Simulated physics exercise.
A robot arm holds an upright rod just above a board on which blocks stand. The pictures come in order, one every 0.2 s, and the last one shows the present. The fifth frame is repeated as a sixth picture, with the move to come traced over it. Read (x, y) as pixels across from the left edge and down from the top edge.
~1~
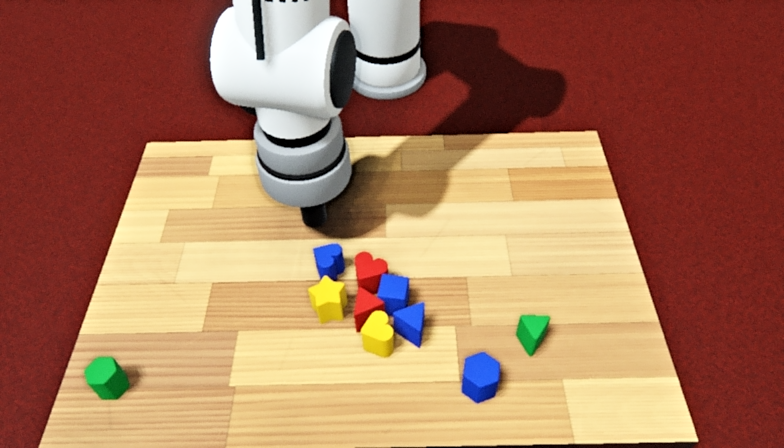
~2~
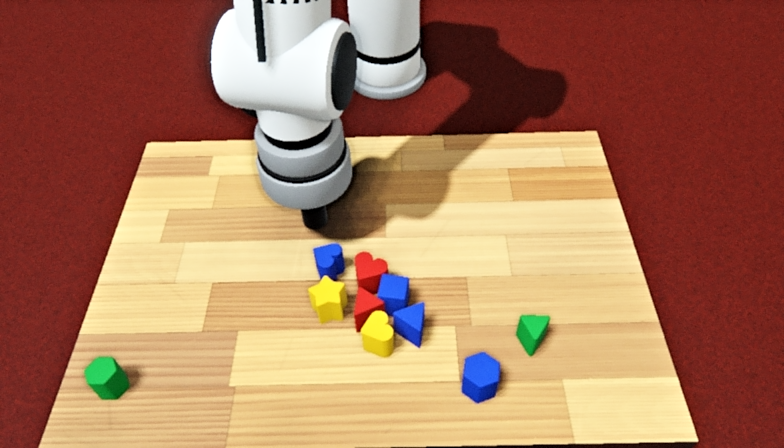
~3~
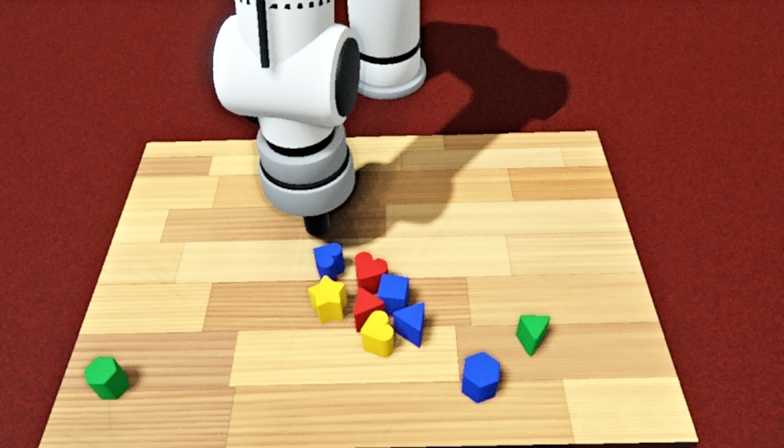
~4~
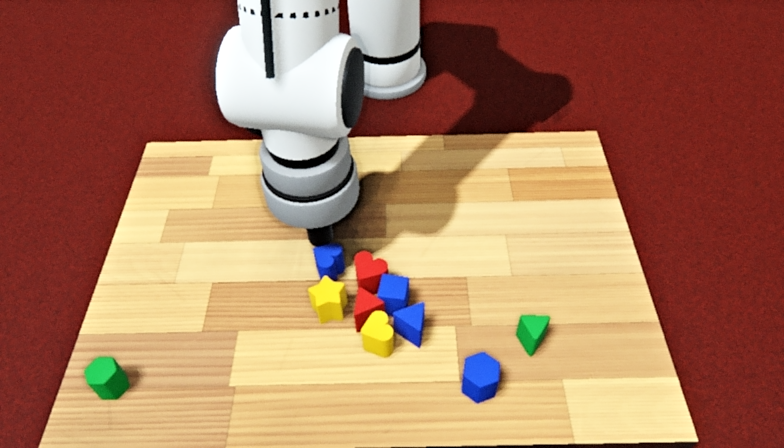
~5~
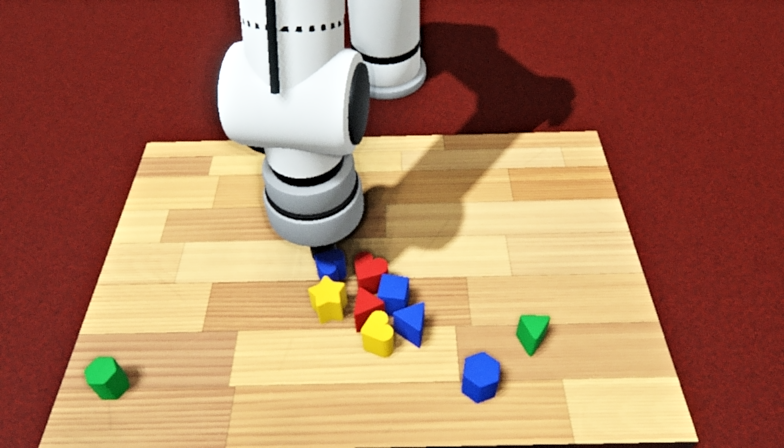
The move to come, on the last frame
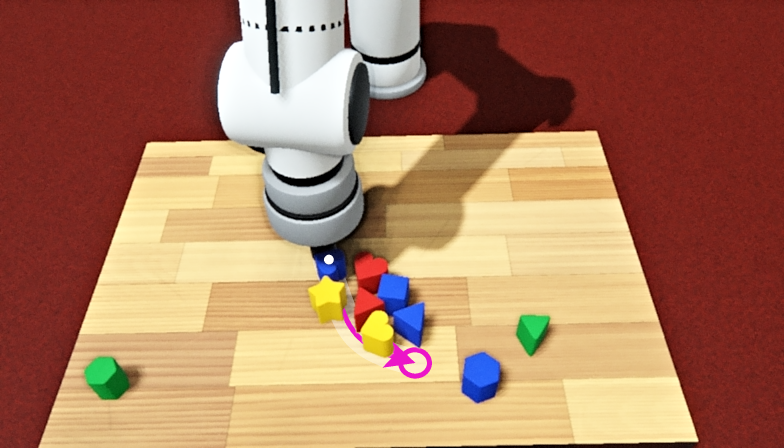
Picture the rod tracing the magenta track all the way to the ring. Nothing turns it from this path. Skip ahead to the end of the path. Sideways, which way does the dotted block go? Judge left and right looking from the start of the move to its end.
Towards the right-hand side.
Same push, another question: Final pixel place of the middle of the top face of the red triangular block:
It sits at (385, 311).
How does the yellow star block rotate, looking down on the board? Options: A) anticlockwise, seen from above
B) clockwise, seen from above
Choice B: Clockwise, seen from above.
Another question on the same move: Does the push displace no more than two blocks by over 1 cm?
No, that is not what happens.
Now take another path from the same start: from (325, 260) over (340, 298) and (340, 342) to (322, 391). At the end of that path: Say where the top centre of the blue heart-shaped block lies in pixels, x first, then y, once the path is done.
Roughly at (360, 344).
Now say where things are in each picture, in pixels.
In the first frame, lower end of the rod (315, 219), tops of blocks, yellow star block (327, 291), blue heart-shaped block (327, 253), red triangular block (366, 301), yellow heart-shaped block (378, 326).
In the second frame, rod (316, 221), blocks as before.
In the third frame, rod (318, 227), blocks as before.
In the fourth frame, rod (321, 238), blocks as before.
In the fifth frame, rod (324, 254), yellow star block (327, 291), blue heart-shaped block (329, 260), red triangular block (366, 301), yellow heart-shaped block (378, 326).
The drawn path runs from (325, 260) over (339, 301) and (364, 342) to (415, 363); the dot is on the blue heart-shaped block.
The first path, step by step. One third of the way, rod (338, 295); yellow star block (325, 330); blue heart-shaped block (340, 304), turned 15° clockwise.
Two thirds of the way, rod (363, 336); yellow star block (322, 344), turned 50° clockwise; blue heart-shaped block (359, 349), turned 30° clockwise; red triangular block (380, 307), turned 40° anticlockwise; yellow heart-shaped block (392, 336), turned 25° anticlockwise.
At the end, rod (415, 357); yellow star block (322, 344), turned 50° clockwise; blue heart-shaped block (362, 355), turned 50° clockwise; red triangular block (385, 311), turned 65° anticlockwise; yellow heart-shaped block (441, 356).
